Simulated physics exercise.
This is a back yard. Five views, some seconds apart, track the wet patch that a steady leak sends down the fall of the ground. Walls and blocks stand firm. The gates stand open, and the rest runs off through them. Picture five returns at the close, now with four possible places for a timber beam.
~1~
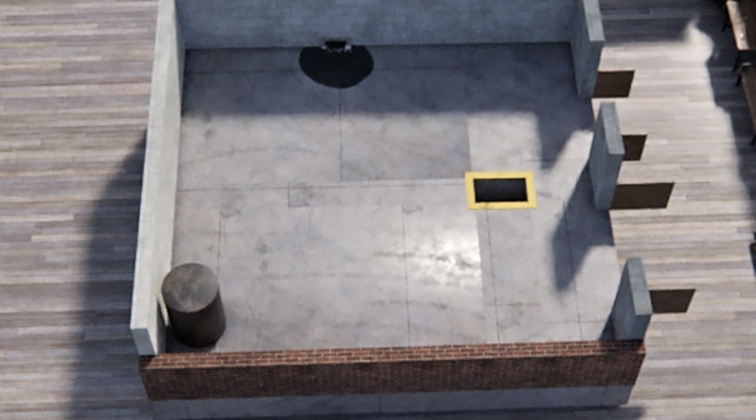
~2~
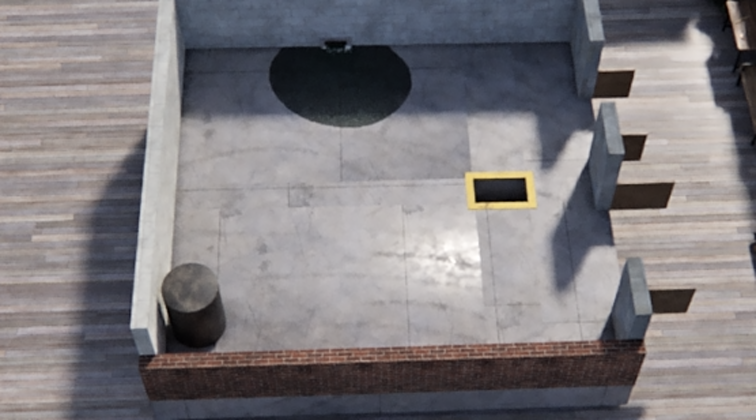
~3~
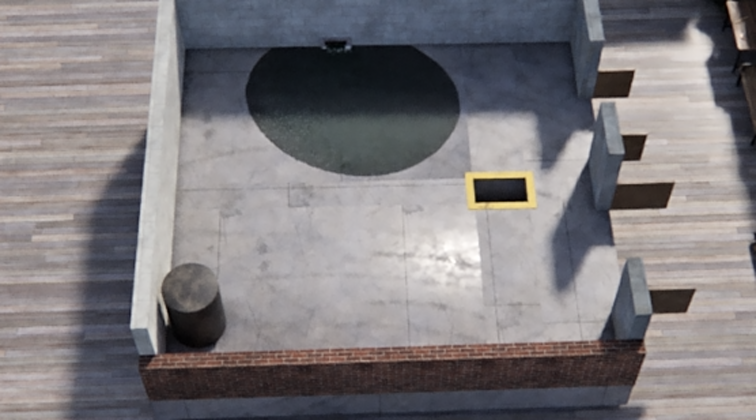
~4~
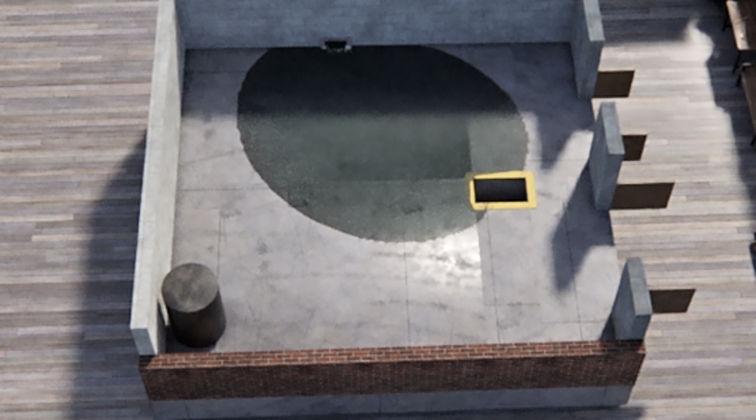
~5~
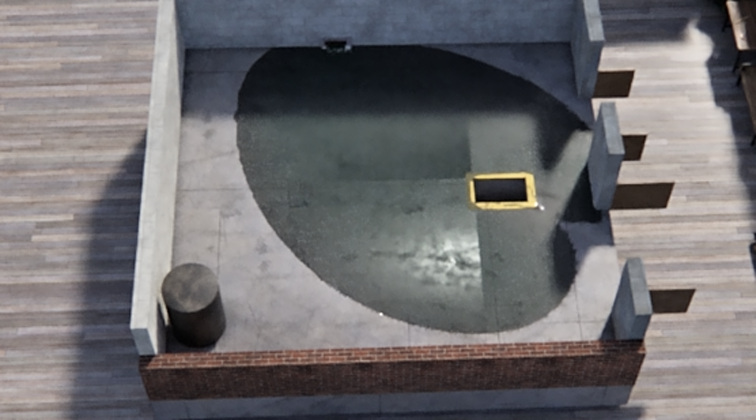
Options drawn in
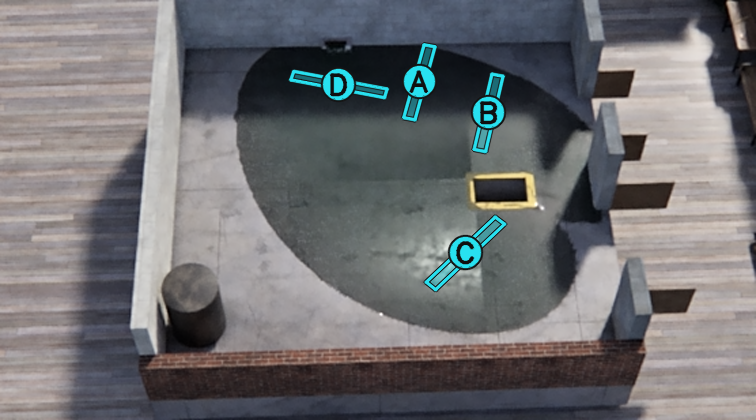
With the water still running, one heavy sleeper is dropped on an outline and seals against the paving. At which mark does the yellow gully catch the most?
Use position C.
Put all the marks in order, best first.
Best to worst: C, B, A, D.
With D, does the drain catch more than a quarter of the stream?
No, it does not.
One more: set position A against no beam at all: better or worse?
Worse.
In cyan, A from (409, 118) to (429, 45); B from (479, 150) to (497, 75); C from (430, 285) to (499, 220); D from (292, 75) to (385, 93).
With A, about 18 % of the stream goes into the yellow gully, about 81 % out by the gates.
With B, about 30 % of the stream goes into the yellow gully, about 69 % out by the gates.
With C, about 42 % of the stream goes into the yellow gully, about 57 % out by the gates.
With D, about 13 % of the stream goes into the yellow gully, about 84 % out by the gates.
